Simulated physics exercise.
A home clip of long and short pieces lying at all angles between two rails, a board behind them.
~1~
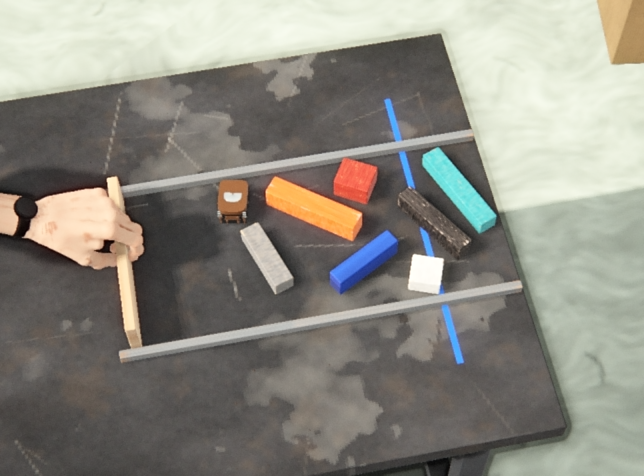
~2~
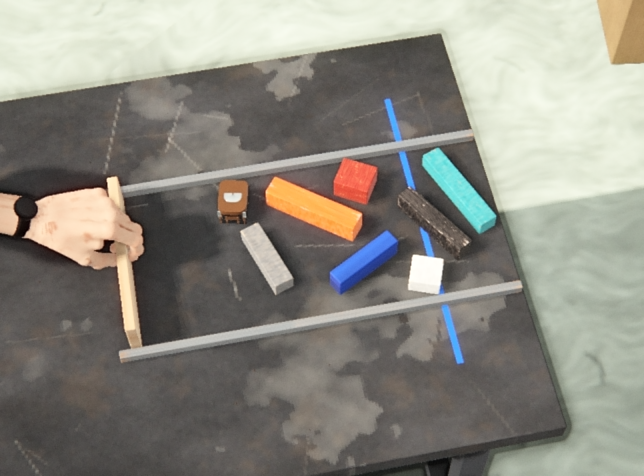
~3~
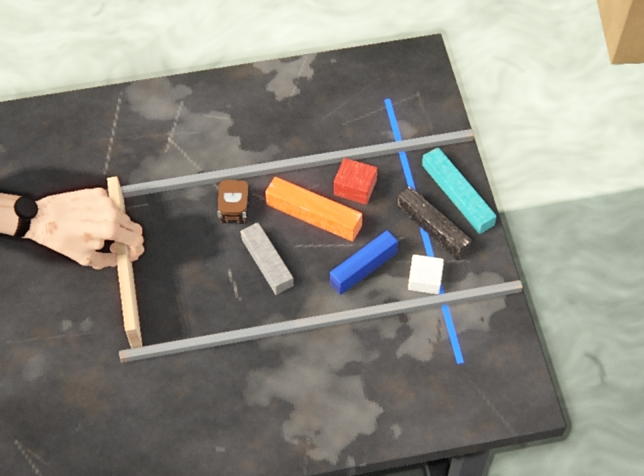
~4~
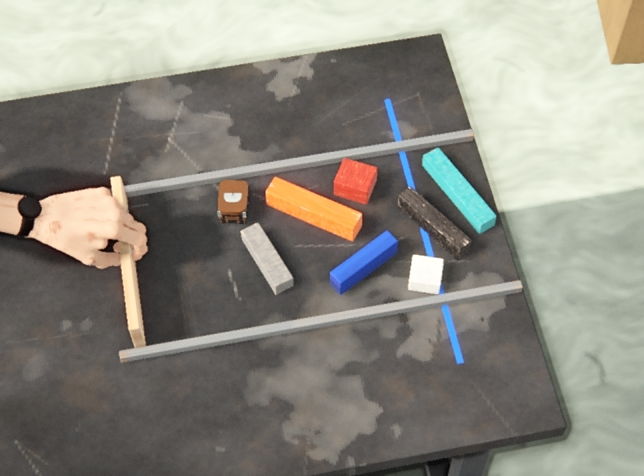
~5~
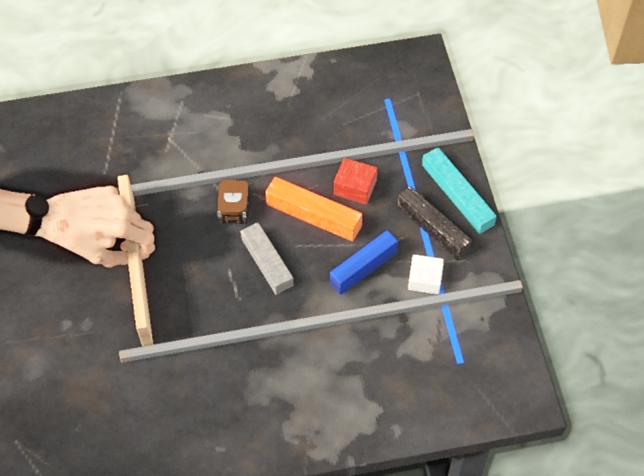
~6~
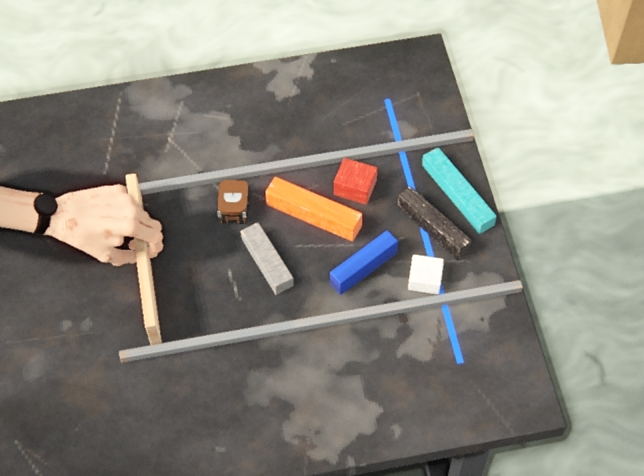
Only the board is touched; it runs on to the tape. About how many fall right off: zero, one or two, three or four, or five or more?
The number that fall off is one or two.
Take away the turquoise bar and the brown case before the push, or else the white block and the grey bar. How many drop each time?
First 0, then 1.
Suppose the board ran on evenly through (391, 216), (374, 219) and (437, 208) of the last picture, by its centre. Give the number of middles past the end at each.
It would be 0, 0 and 3.
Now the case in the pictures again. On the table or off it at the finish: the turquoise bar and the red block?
The turquoise bar drops off, the red block holds on.
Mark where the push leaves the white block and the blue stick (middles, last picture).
The white block stops around (487, 266); the blue stick around (464, 257).
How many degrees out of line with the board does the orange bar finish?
Some 5 degrees.
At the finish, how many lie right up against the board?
In contact: 3.
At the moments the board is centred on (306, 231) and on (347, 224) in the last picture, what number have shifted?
First 5, then 5.
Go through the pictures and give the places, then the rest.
In the first frame, turquoise bar (459, 190); black bar (434, 223); white block (426, 274); board (124, 261); tape (421, 222).
In the second frame, black bar (434, 223); red block (355, 181).
In the third frame, white block (426, 275); grey bar (267, 258).
In the fourth frame, turquoise bar (459, 190); board (128, 261).
In the fifth frame, black bar (434, 223); blue stick (364, 263).
In the sixth frame, turquoise bar (459, 190); black bar (434, 223); white block (426, 275); board (143, 258); tape (421, 222).
A little later, none off yet; turquoise bar at rest near (459, 190); black bar at rest near (434, 223); white block at rest near (426, 275).
When it is over, the number that fall off is one or two; down, turquoise bar.
